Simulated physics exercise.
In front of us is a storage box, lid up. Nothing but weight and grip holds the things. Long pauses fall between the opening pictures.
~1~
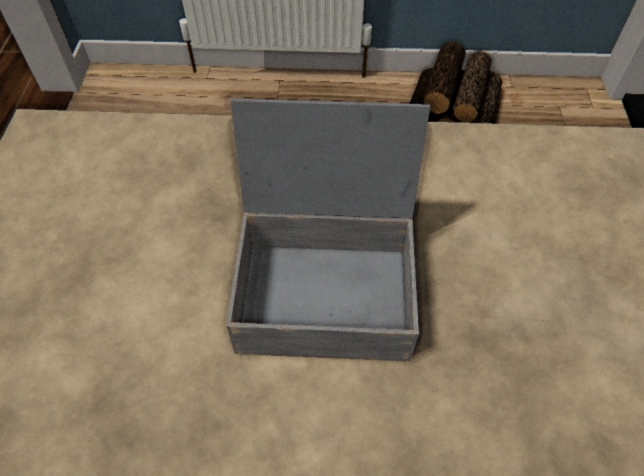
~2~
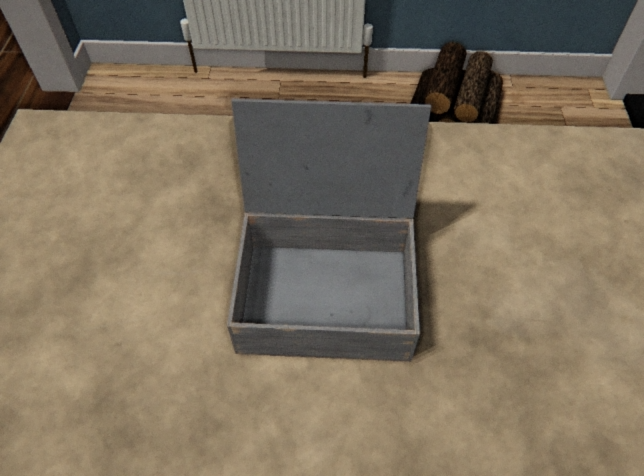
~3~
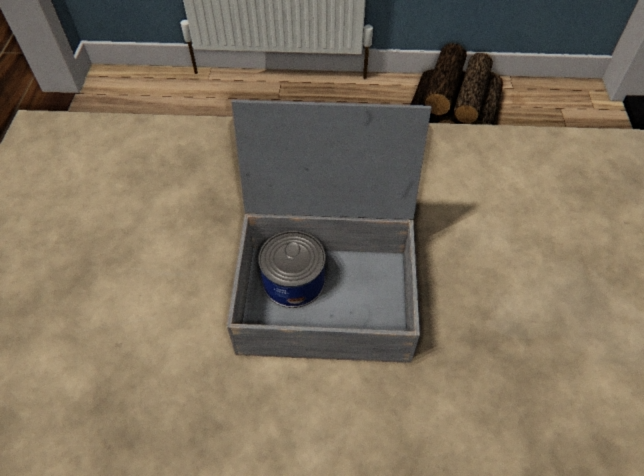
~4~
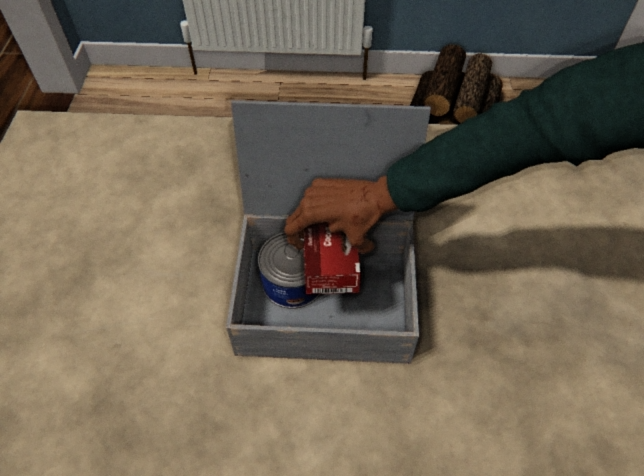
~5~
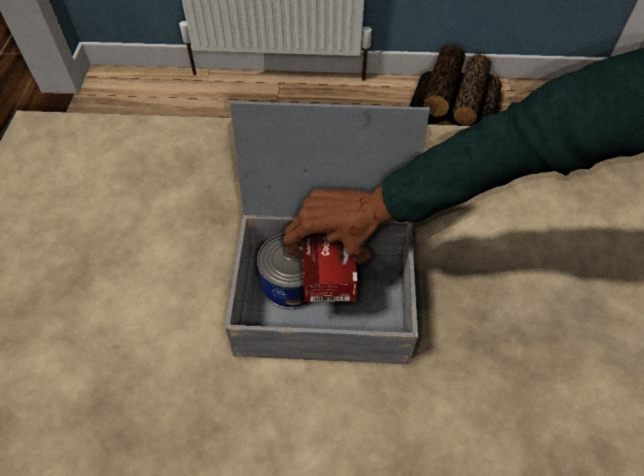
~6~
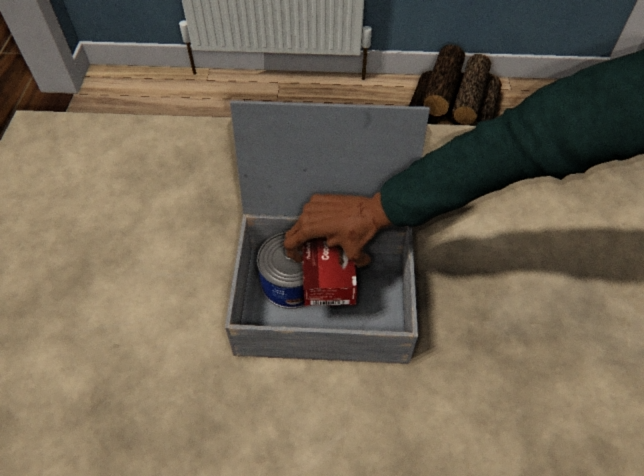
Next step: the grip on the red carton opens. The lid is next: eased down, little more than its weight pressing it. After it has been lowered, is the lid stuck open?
No.
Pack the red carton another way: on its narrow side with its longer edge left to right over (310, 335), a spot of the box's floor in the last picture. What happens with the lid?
Then it comes fully down.
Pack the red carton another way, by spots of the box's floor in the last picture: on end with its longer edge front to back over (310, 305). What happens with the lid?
Then it sits on the rim.
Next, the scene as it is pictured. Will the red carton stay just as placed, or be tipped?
Well, it ends up skewed.
Then, 1.00 s on from there, lid starting down; red carton on its side near (359, 280).
Then, 1.70 s on from there, lid 53° above the rim; red carton on its side near (359, 280).
Then, 2.20 s on from there, lid 16° above the rim; red carton on its side near (359, 280).
In the end, lid shut; toppled in the box, red carton; blue tub unmoved. At the end, from the last picture's camera, red carton near (359, 280).
